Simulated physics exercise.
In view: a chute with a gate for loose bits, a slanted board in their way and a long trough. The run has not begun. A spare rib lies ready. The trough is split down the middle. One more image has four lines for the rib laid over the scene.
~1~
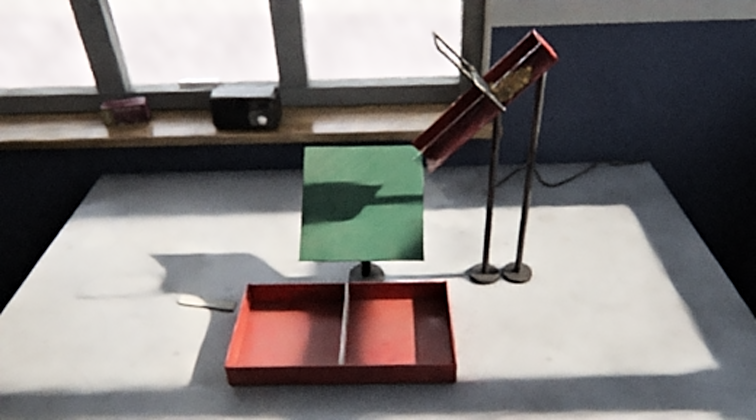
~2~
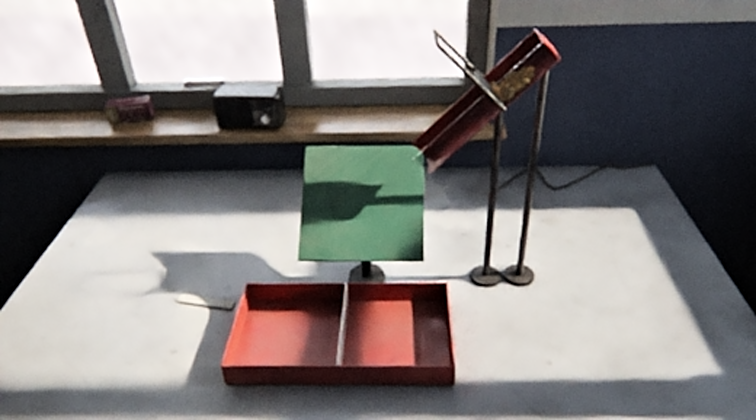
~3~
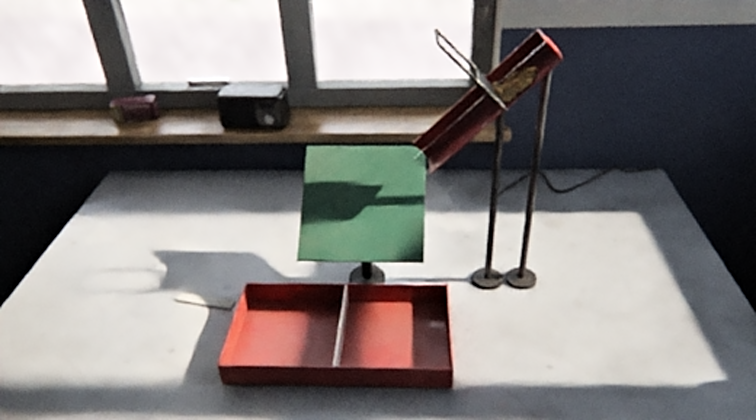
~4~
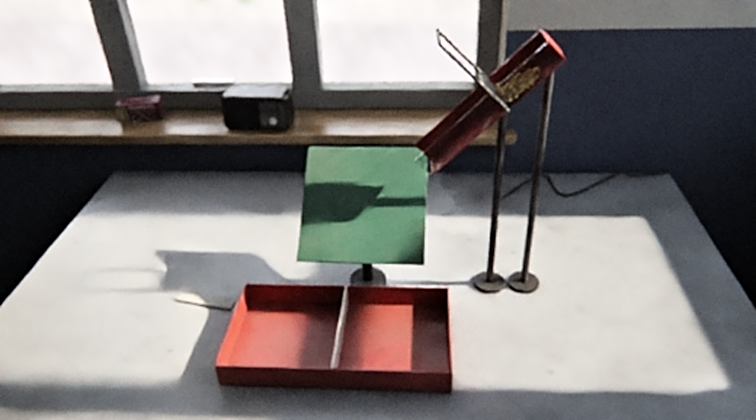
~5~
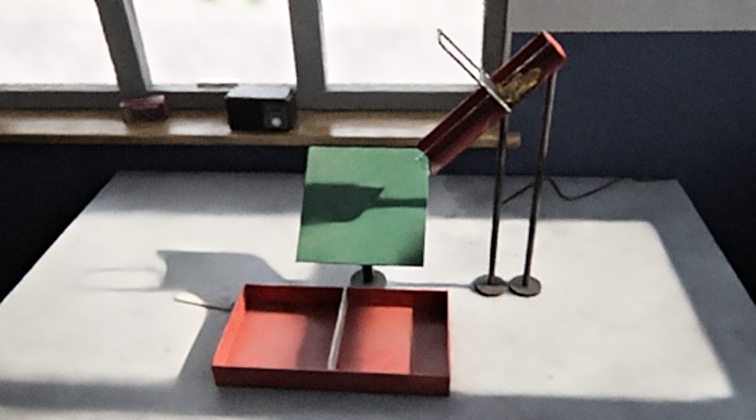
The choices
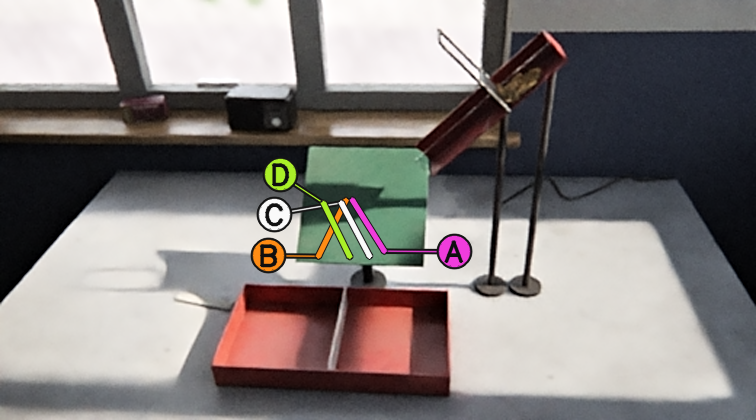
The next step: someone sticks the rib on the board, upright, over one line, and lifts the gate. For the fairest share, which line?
Best: B.
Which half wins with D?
The right half.
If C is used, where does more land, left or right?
The right half.
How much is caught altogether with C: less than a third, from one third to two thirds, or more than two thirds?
More than two thirds.
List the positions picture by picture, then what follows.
In the first picture, load behind the gate at (506, 86), dried chickpeas; lip of the chute at (428, 165), sloping fairly steeply.
In the second picture, middle of the board at (362, 201), tilted fairly steeply; middle of its low edge at (360, 261); of its high edge at (364, 146).
In the third picture, front corners of the trough at (218, 365) and (453, 368); front end of its middle wall at (334, 367); gate still shut at (482, 80).
In the fourth picture, middle of the load at (512, 87); lip at (431, 167).
In the fifth picture, middle of the load at (513, 87); lip at (432, 168).
On the marked copy, line A from (352, 200) to (384, 251); line B from (345, 200) to (318, 256); line C from (341, 202) to (369, 255); line D from (323, 203) to (349, 256).
For line A, of what is caught, a stray few in the left half, nearly all in the right.
For line B, of what is caught, about two thirds in the left half, about a third in the right.
For line C, of what is caught, a small part in the left half, nearly all in the right.
For line D, of what is caught, a small part in the left half, nearly all in the right.
